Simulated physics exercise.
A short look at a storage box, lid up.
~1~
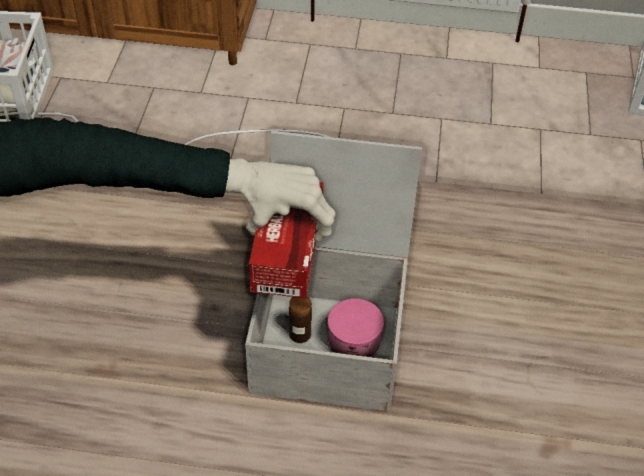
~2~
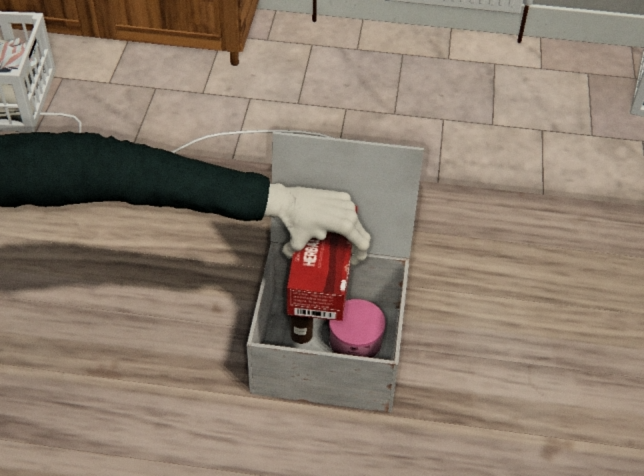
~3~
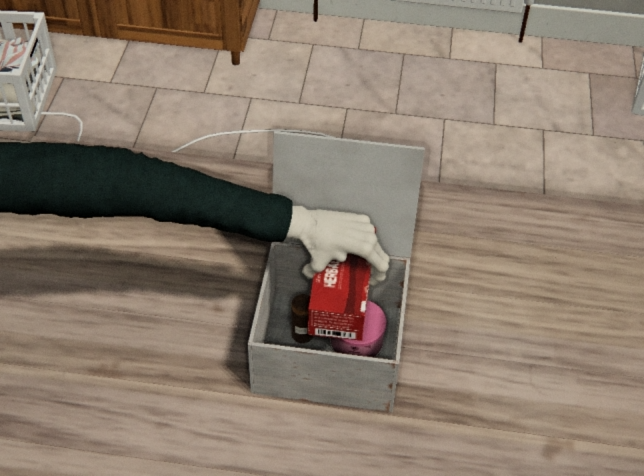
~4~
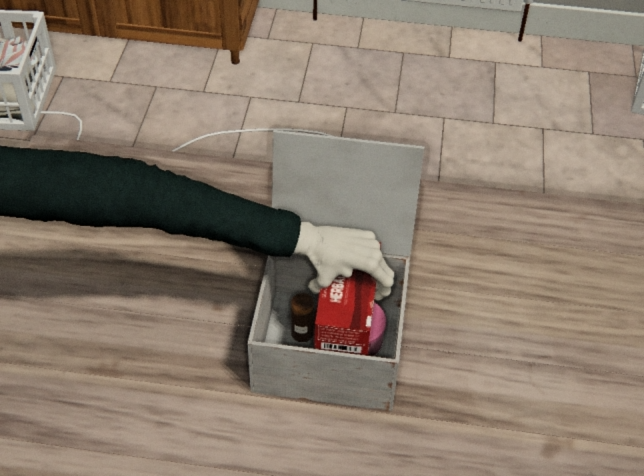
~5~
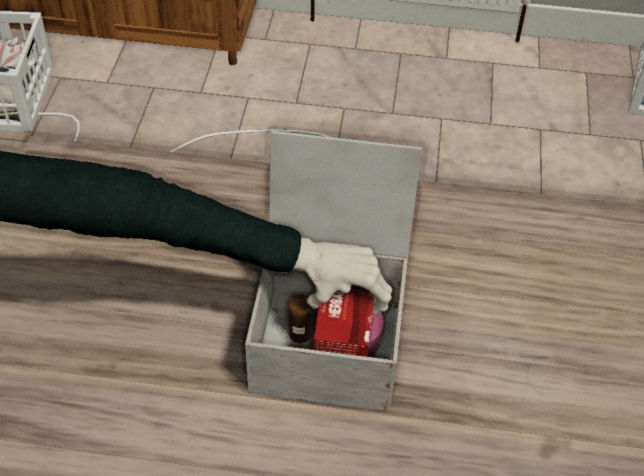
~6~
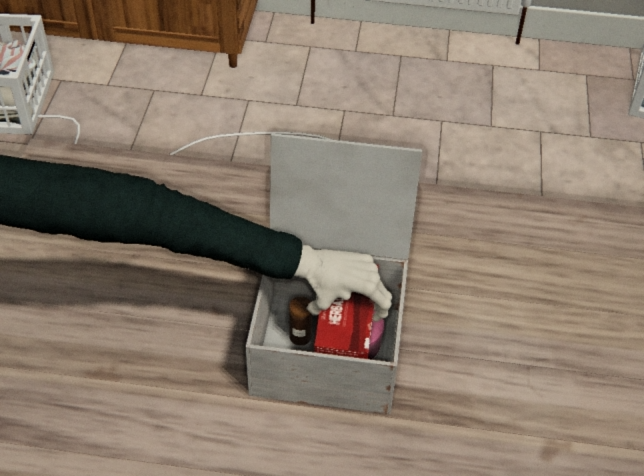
A white-gloved hand in a dark green sleeve, reaching in from the left, holds a red carton over an open grey box on a wood-grained surface, seen from above. A small brown bottle and a pink tub sit inside, with pale floor tiles and a wooden cabinet beyond. The hand moves the carton right, then lowers it into the box, still gripping it, while the view stays steady.
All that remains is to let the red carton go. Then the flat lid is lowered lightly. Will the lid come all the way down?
Here the lid shuts flat.
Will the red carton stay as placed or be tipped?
It keeps its pose.
Then, 1.20 s after the last picture, lid 82° above the rim.
Then, 1.70 s after the last picture, lid 45° above the rim.
Then, 2.00 s after the last picture, lid 12° above the rim.
At rest, lid shut; all 3 in place. Seen from the same camera at the end, red carton near (347, 317).
